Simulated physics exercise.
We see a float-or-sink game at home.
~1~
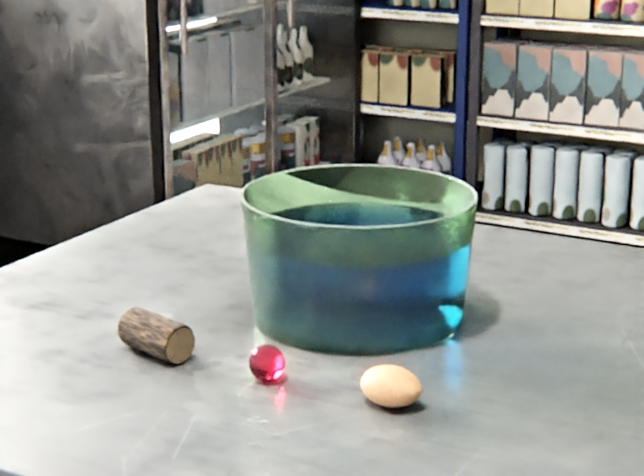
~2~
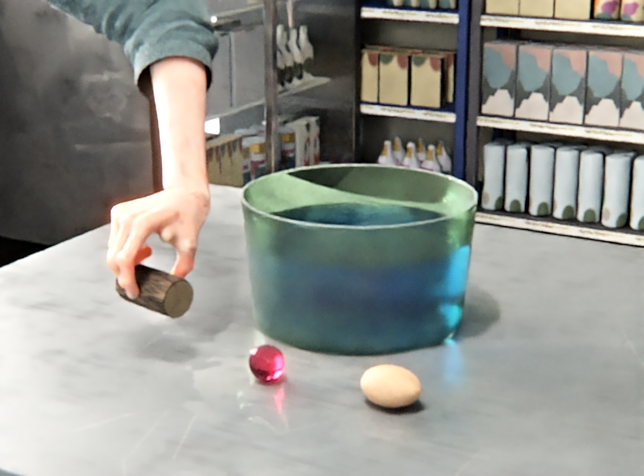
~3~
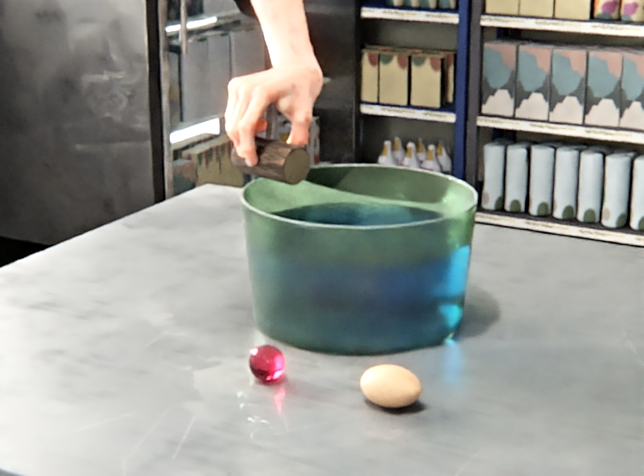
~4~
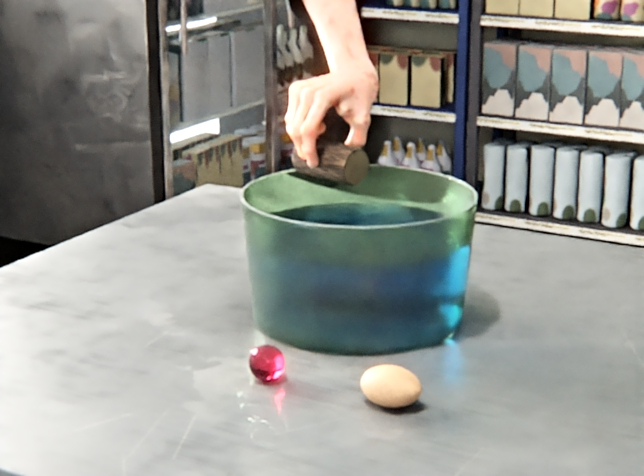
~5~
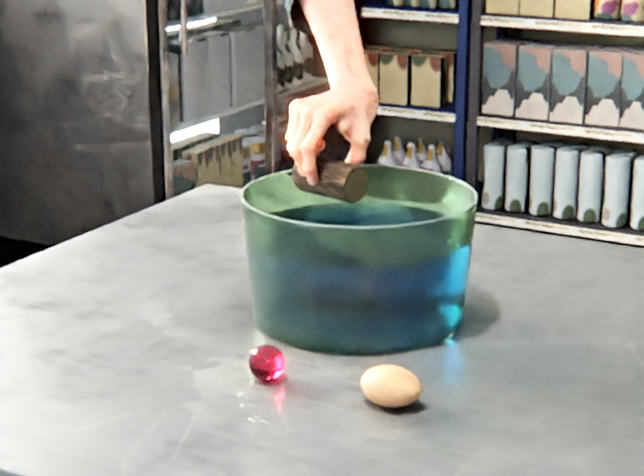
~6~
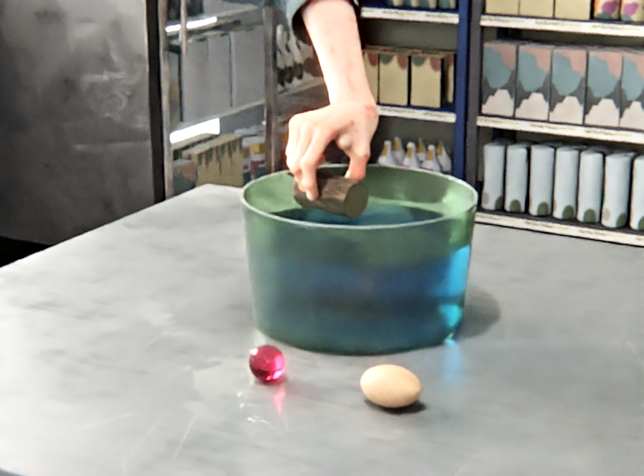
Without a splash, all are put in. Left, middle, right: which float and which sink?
From the left: It stays at the surface, it goes to the bottom, it goes to the bottom.
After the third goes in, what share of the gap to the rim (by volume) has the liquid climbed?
I make it 8 per cent.
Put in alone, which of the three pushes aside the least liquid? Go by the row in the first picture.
The one in the middle.
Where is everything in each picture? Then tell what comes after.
The first picture shows the row from the left; piece of branch (156, 335); glass marble (267, 363); egg (392, 386).
The second picture shows a hand picks up the piece of branch; piece of branch (154, 290); egg (392, 386).
In the third picture, it is carried over; piece of branch (271, 159); glass marble (267, 363).
In the fourth picture, it is above the basin; piece of branch (330, 161); egg (392, 386).
The fifth picture shows it comes down; piece of branch (330, 178); glass marble (267, 363).
In the sixth picture, it is just over the surface; piece of branch (330, 194); glass marble (267, 363); egg (392, 386).
Next, the piece of branch rides on the surface.
After that, the glass marble sinks.
Finally, the egg sinks; afloat, piece of branch.
